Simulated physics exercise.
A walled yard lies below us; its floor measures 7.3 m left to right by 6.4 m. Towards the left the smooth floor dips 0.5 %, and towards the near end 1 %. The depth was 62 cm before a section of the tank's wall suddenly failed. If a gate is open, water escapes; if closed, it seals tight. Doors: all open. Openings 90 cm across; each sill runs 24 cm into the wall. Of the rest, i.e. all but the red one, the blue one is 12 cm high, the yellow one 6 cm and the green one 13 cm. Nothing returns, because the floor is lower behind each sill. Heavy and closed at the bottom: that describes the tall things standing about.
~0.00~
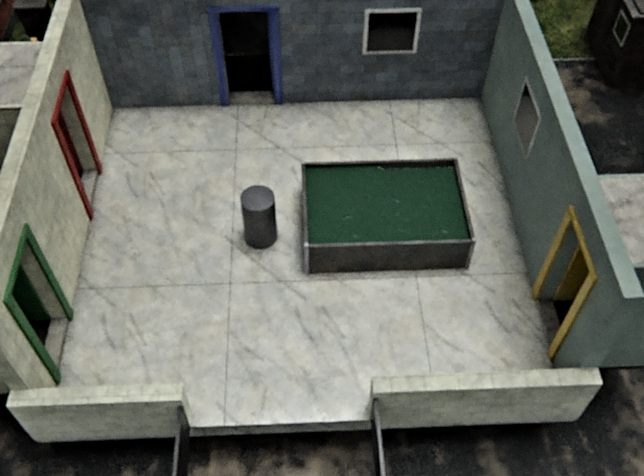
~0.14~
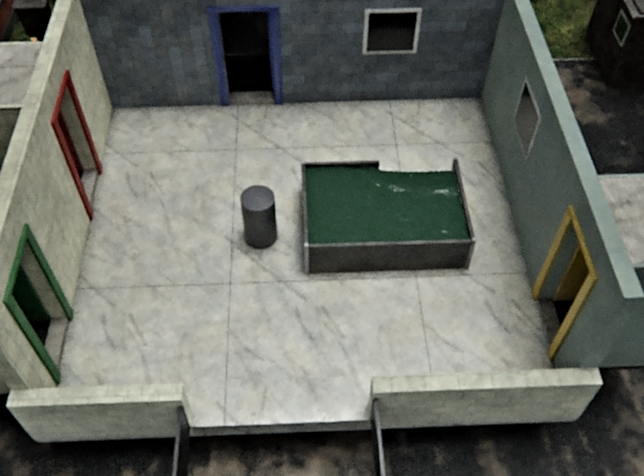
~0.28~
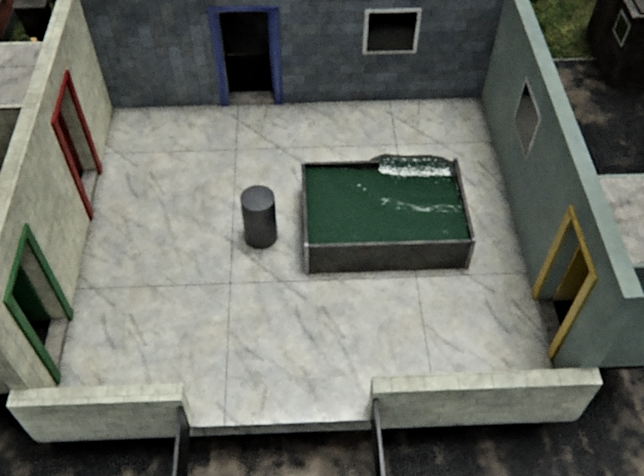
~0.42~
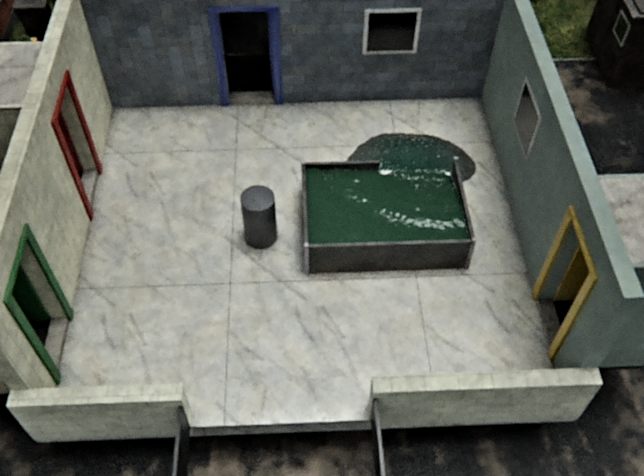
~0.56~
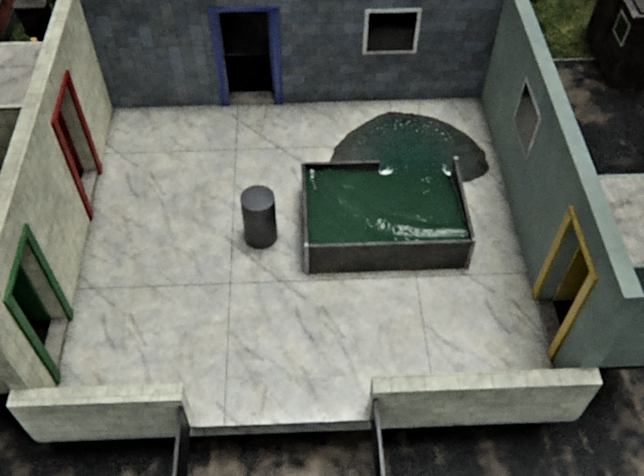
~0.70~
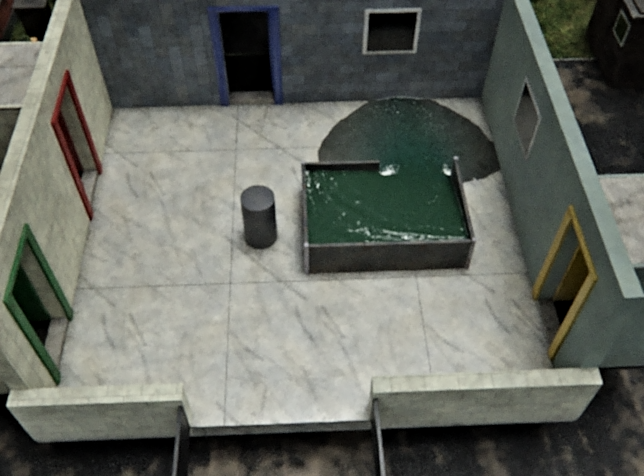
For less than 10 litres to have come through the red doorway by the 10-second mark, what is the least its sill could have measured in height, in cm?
10.5 cm or so.
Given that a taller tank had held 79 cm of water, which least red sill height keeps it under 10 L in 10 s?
I'd go with near 14.5 cm then.
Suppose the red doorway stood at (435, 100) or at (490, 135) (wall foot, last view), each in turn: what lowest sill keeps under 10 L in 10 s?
Around 32 and 26 cm respectively.
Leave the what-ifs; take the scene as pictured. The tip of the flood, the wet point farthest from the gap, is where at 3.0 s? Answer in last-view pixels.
Around (131, 110).
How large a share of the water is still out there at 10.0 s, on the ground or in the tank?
I'd put it at about 98 per cent.
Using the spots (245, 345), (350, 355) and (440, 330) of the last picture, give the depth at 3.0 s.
Respectively 0 cm, 0 cm and 0 cm.
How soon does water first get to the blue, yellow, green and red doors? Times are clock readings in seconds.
The blue door at 1.8 s, the yellow door at 4.0 s, the green door at 5.5 s, the red door at 3.8 s.
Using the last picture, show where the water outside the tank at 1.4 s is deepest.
At about pixel (478, 100).
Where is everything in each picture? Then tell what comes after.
The tank at (384, 203) is whole and still, 62 cm deep; the red door at (80, 153) is dry, in the first picture.
The front is at a hidden place, 0.3 m from the gap on the far side; 0.3 m2 of floor is wet, 62 cm left at the back, in the second picture.
Water pours out on the far side and has run 0.8 m, to (383, 158); about 11 cm deep outside, 62 cm at the back, in the third picture.
Water pours out on the far side and has run 1.3 m, to (383, 138); about 8 cm deep outside, 62 cm at the back, in the fourth picture.
The gap is on the far side, the front 1.9 m out at (389, 116); the back of the tank holds 60 cm, in the fifth picture.
The front is at (375, 101), 2.3 m from the gap on the far side; 5.1 m2 of floor is wet, 53 cm left at the back; the red door at (80, 153), 5.6 m from the gap, is still 4.3 m from the nearest water, in the sixth picture.
After 1.4 s water covers 15 % of the floor, deepest (46 cm) near (478, 100); it has not reached the red door.
After 3.0 s water covers 30 % of the floor, deepest (30 cm) near (431, 141); it has not reached the red door.
After 10.0 s water covers 95 % of the floor, deepest (17 cm) near (51, 416); 9 cm at the red door, 0 litres in over its 16 cm sill.
At the red door as built, the water arrived by 3.9 s and peaked near 15 cm at 5.0 s.
With a sill of 9.5 cm, 17 litres would have come in within the 10 s; with 11.5 cm, 6 litres. So under 10 litres takes about 10.5 cm.
